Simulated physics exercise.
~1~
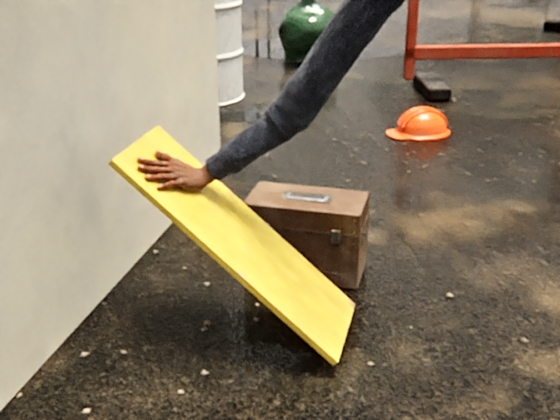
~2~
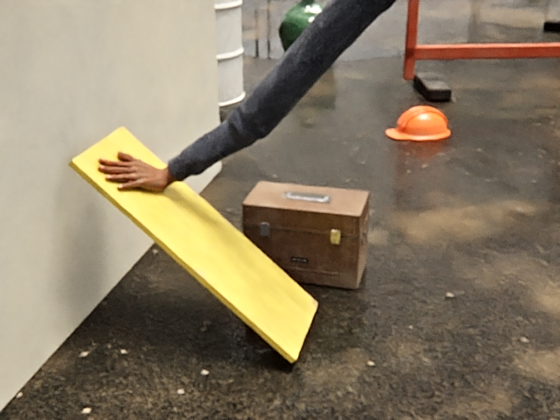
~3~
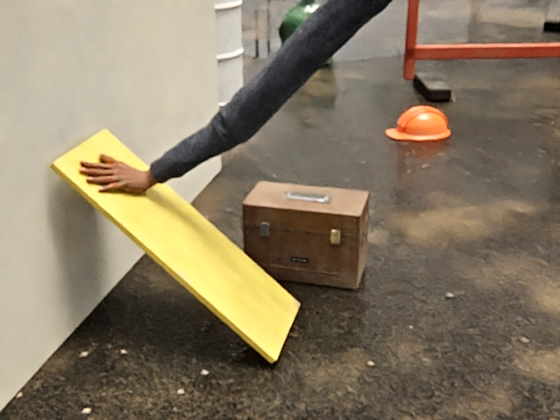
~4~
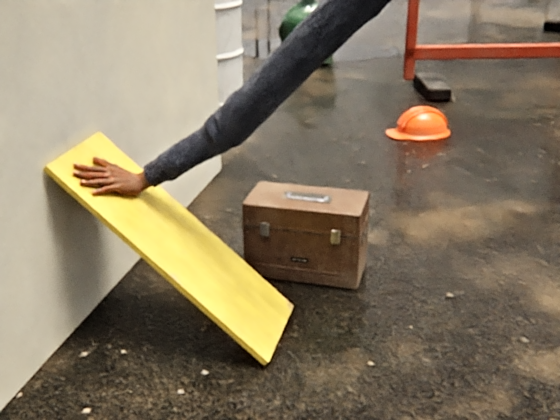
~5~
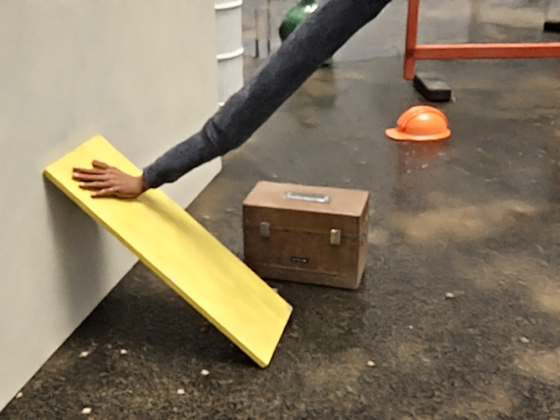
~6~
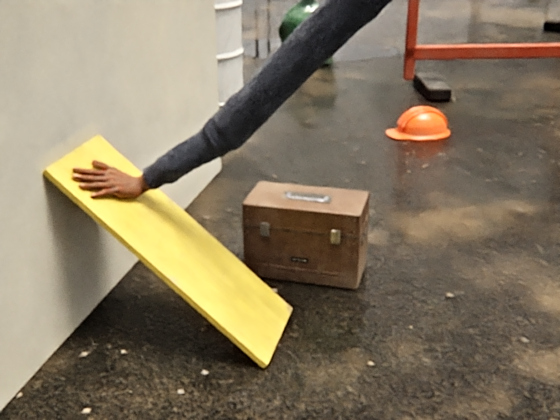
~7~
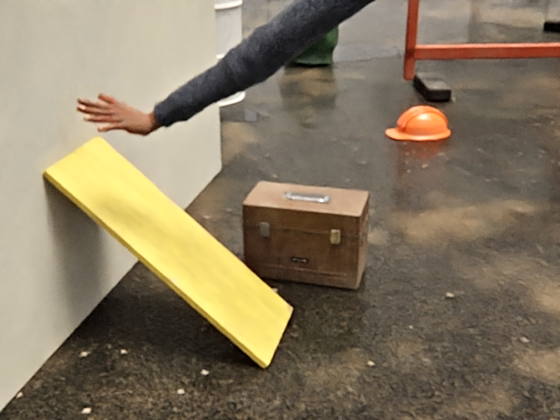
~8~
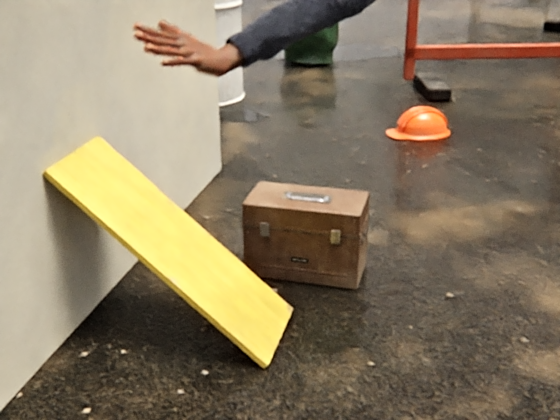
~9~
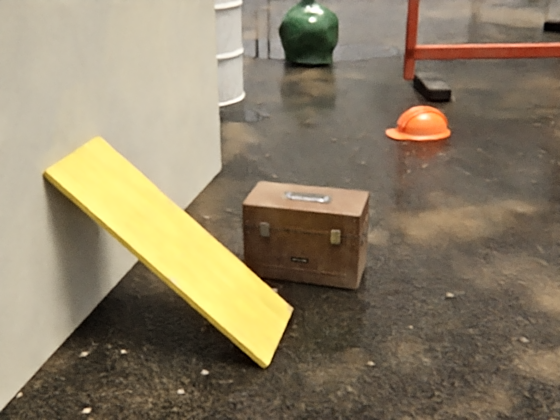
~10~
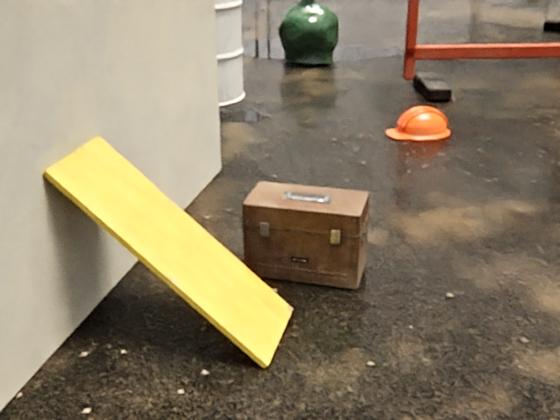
At first, a hand rests on the upper end of a tilted yellow board, whose lower end touches a dark, speckled floor in front of a brown toolbox. The arm moves the board to the left, toward a pale grey wall, revealing more of the toolbox, which stays where it is. The board's upper end meets the wall, and the hand stays on it for a moment. Then the hand lifts off, draws back and leaves the view. The board remains leaning against the wall without slipping, with the toolbox and an orange hard hat still to its right.
